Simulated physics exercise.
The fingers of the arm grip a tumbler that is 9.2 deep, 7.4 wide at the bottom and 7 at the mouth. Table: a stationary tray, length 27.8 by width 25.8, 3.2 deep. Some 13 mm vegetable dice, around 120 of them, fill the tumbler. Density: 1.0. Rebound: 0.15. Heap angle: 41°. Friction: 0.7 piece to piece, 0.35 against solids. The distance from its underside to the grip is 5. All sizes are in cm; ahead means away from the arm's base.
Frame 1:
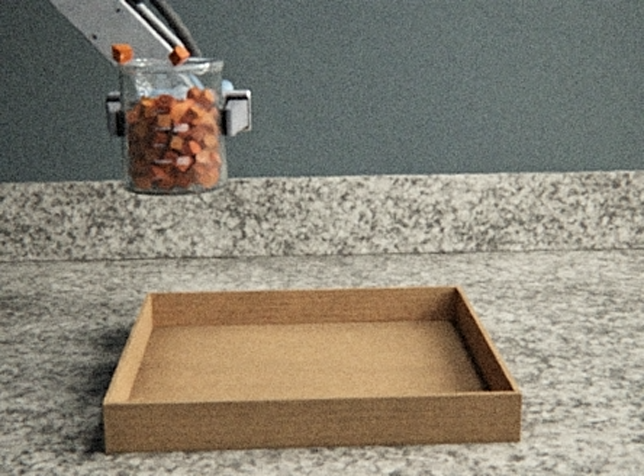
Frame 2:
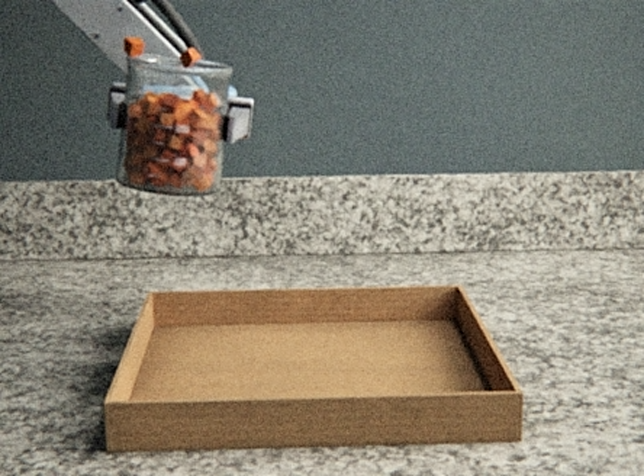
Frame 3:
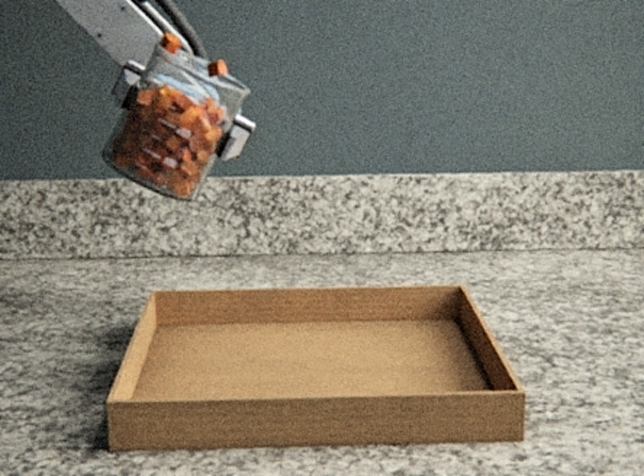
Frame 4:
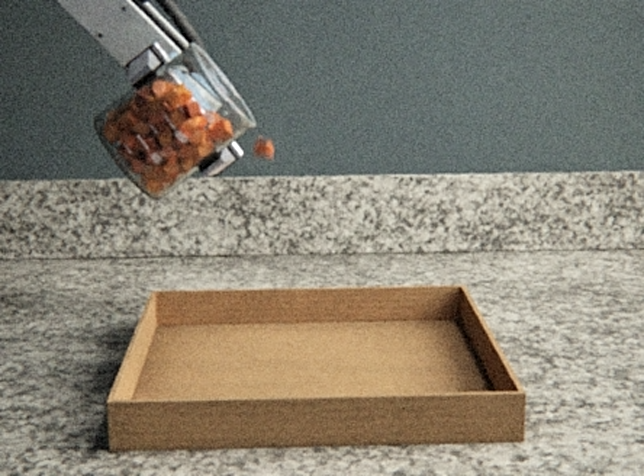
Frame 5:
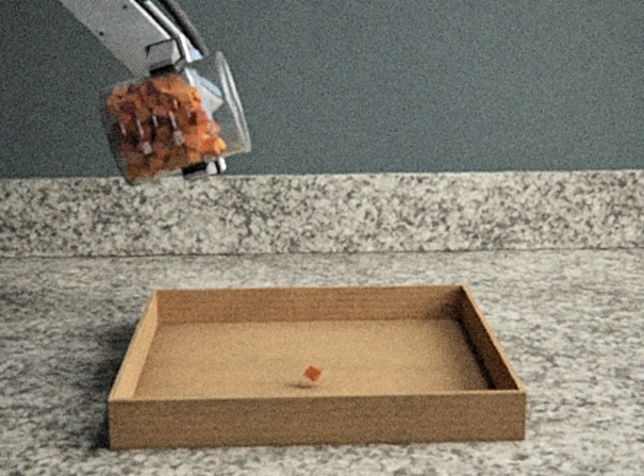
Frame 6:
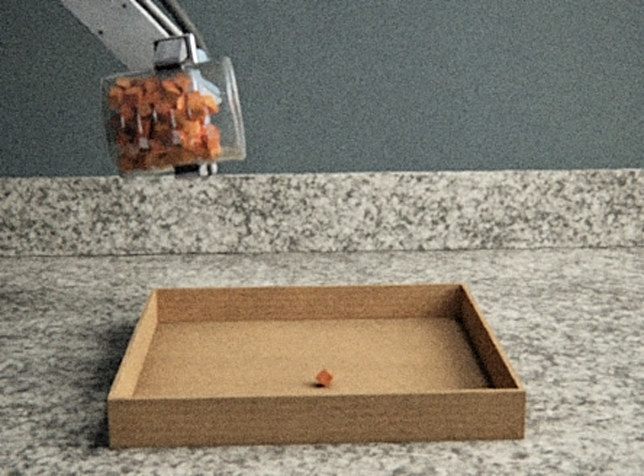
A glass tumbler of orange cubes tilts rightward in a gripper, dropping one into the tray.
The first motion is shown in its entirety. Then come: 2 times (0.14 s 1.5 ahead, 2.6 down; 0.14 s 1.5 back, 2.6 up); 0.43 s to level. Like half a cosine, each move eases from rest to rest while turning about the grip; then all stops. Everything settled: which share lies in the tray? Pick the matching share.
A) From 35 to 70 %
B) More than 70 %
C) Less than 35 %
Option C: Less than 35 %.
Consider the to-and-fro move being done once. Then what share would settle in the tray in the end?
5 per cent.
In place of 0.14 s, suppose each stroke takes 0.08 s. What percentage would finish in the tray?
I'd expect close to 10 in a hundred.
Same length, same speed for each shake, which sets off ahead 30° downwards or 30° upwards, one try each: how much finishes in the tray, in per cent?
Result: Approx. 10 % and 20 %, one try each.
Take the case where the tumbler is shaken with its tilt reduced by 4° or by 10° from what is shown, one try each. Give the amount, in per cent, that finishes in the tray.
Roughly 5 per cent on the first try and 0 per cent on the second.
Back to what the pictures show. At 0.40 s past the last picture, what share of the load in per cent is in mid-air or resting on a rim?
Some 1 per cent.
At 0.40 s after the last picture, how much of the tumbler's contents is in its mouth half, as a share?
Share in the mouth half: About 35 %.
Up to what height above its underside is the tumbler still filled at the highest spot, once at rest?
Height at rest: Approx. 8.5 cm.
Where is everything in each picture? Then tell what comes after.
The first frame shows tumbler middle at (173, 127), level; upper third of the load around (172, 113), from x 120 to 215, top at y 55; 118 in the tumbler.
The second frame shows tumbler middle at (174, 126), tilted 8° forward; upper third of the load around (172, 114), from x 130 to 215, top at y 45.
The third frame shows tumbler middle at (175, 125), tilted 28° forward; upper third of the load around (171, 112), from x 120 to 215, top at y 45.
The fourth frame shows tumbler middle at (174, 123), tilted 54° forward; upper third of the load around (168, 108), from x 115 to 265, top at y 90; 117 in the tumbler, 1 in flight or on a rim.
The fifth frame shows tumbler middle at (174, 120), tilted 74° forward; upper third of the load around (161, 102), from x 115 to 315, top at y 80; 117 in the tumbler, 1 in the tray.
The sixth frame shows tumbler middle at (173, 118), tilted 82° forward; upper third of the load around (154, 99), from x 115 to 325, top at y 80; 117 in the tumbler, 1 in the tray.
Then, 0.40 s later, tilted 82° forward, highest piece 21 above the table; 115 in the tumbler, 2 in the tray, 1 in flight or on a rim.
Then, 0.79 s later, tilted 36° forward, highest piece 23 above the table; 115 in the tumbler, 3 in the tray.
Then, 1.19 s later, level, highest piece 24 above the table; 115 in the tumbler, 3 in the tray.
Then, 2.24 s later, level, highest piece 24 above the table; 115 in the tumbler, 3 in the tray.
At rest, 115 in the tumbler, 3 in the tray. That is 3 % in the tray.
